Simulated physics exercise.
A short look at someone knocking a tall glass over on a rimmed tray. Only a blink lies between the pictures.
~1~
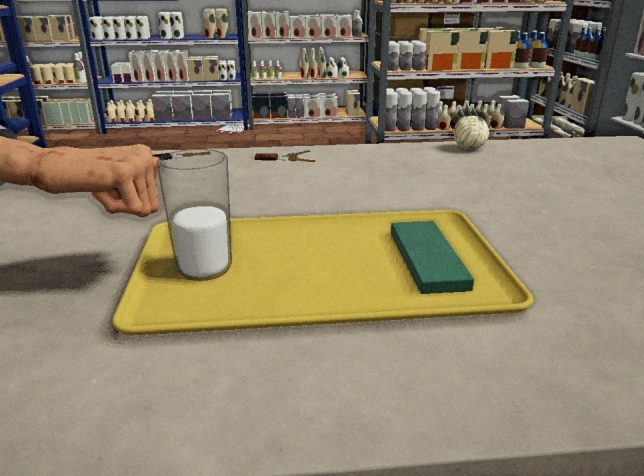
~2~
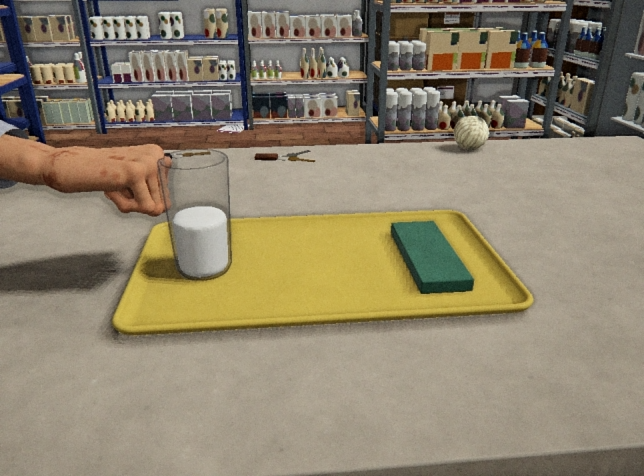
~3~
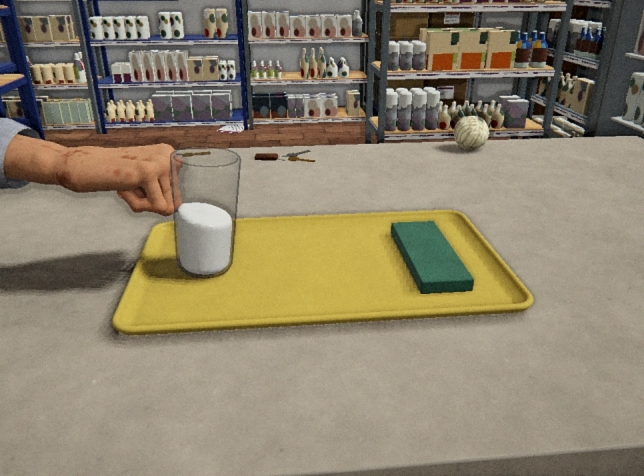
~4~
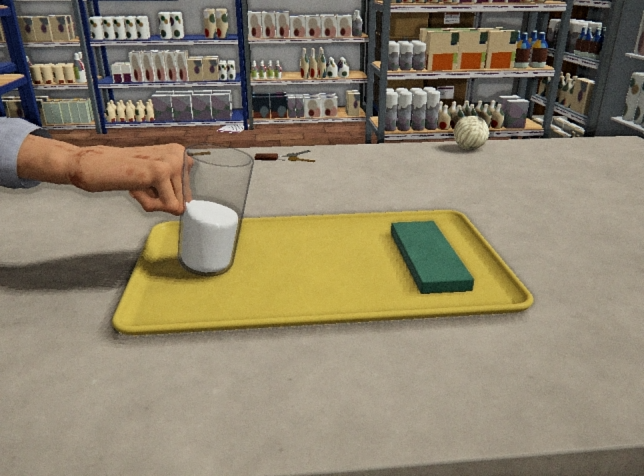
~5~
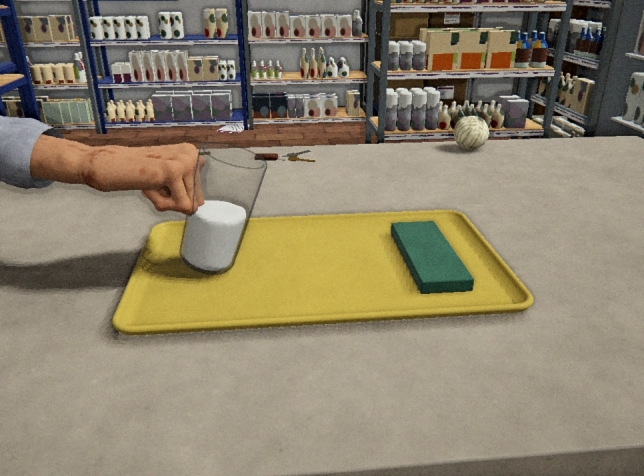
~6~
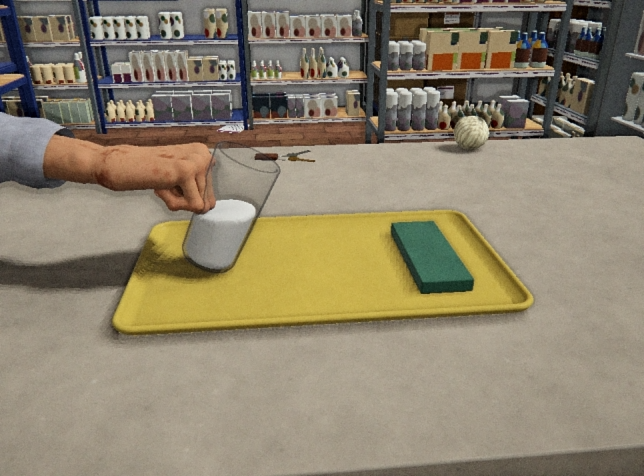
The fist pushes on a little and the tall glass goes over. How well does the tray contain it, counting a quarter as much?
After the fall under a quarter gets off the tray.
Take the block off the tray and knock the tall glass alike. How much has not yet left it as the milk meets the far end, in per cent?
Roughly 60 in a hundred.
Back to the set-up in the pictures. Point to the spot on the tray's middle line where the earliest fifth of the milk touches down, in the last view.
Near (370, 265).
A moment on, the tall glass is falling and 100 per cent is in the glass, 0 on the tray and 0 above or beyond its rim.
Next, the tall glass lies on its side and 88 per cent is in the glass, 2 on the tray and 10 above or beyond its rim.
Then the tall glass lies on its side and 48 per cent is in the glass, 28 on the tray and 23 above or beyond its rim.
Later the tall glass lies on its side and 26 per cent is in the glass, 57 on the tray and 18 above or beyond its rim.
At rest 85 per cent is held by tray and glass, 15 is off the tray.
